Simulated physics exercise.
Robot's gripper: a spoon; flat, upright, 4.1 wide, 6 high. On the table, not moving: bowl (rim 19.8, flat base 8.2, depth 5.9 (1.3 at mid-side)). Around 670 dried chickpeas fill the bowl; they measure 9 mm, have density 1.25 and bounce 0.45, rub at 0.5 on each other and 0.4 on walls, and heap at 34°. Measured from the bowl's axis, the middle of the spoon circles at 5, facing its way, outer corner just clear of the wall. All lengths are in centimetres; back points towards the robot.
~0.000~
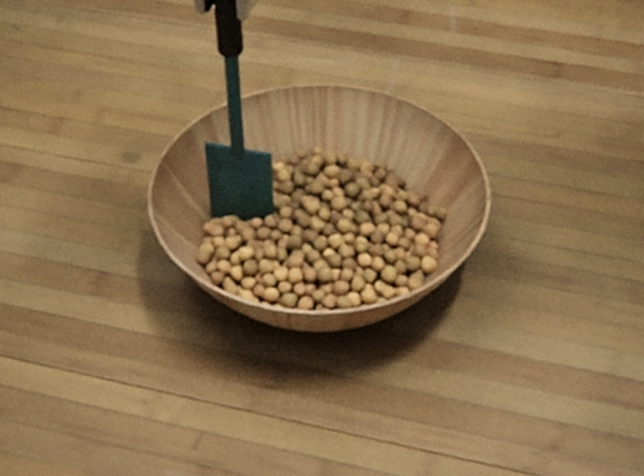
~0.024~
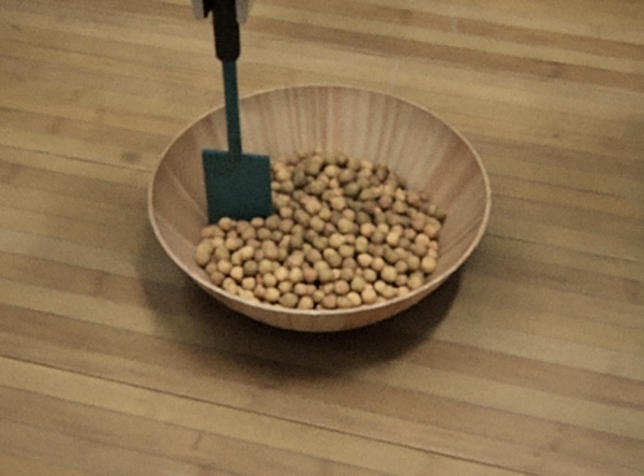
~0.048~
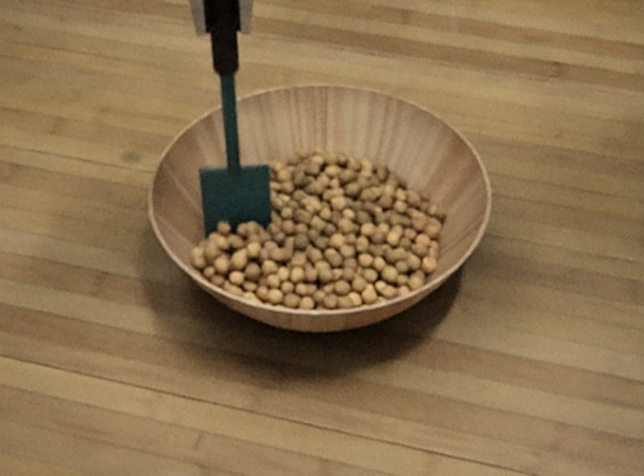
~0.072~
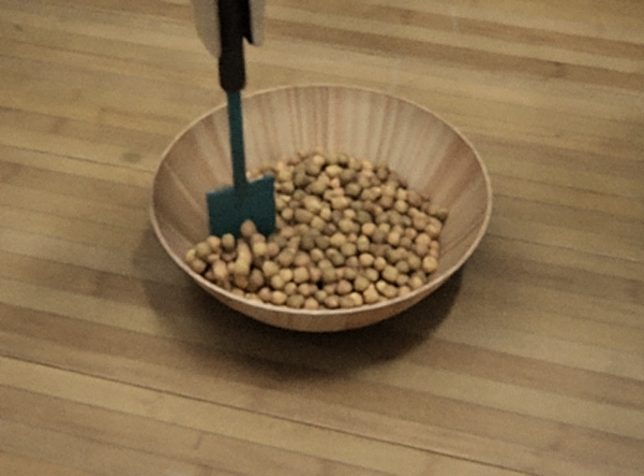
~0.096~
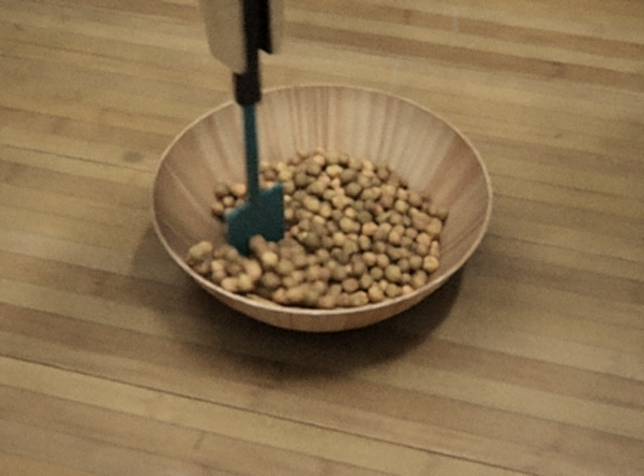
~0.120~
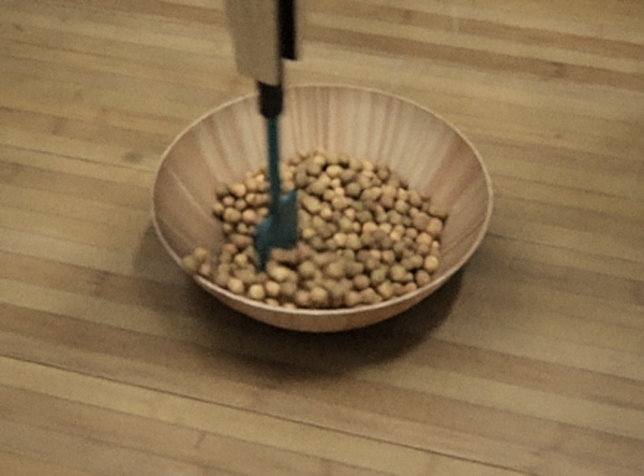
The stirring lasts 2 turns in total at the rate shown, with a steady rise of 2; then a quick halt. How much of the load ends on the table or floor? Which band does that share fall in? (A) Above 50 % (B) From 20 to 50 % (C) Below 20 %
Option C: Below 20 %.
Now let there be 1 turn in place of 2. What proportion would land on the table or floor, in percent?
I'd expect around 10 per cent.
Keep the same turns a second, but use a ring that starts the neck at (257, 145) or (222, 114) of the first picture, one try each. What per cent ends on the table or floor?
Roughly 5 and 10 per cent.
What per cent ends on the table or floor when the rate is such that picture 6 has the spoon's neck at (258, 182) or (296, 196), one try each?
About 5 and 20 per cent.
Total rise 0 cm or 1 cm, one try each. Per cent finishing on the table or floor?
Trial one: Roughly 30 %; trial two: Roughly 20 %.
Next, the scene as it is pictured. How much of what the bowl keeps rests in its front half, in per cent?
I'd put it at roughly 50 per cent.
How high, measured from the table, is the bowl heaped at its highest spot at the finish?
5.0 cm, give or take.
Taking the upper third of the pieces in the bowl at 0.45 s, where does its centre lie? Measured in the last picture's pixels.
Around (263, 176).
After 0.45 s, 327° round, highest piece 9 above the table; 606 in the bowl, 49 on the table or floor, 18 in flight or on the tool.
After 0.79 s, 219° round, highest piece 7 above the table; 587 in the bowl, 86 on the table or floor.
After 1.15 s, 0° round, highest piece 5 above the table; 586 in the bowl, 87 on the table or floor.
After 1.85 s, 0° round, highest piece 5 above the table; 586 in the bowl, 87 on the table or floor.
In the end, 586 in the bowl, 87 on the table or floor. That is 13 % on the table or floor.
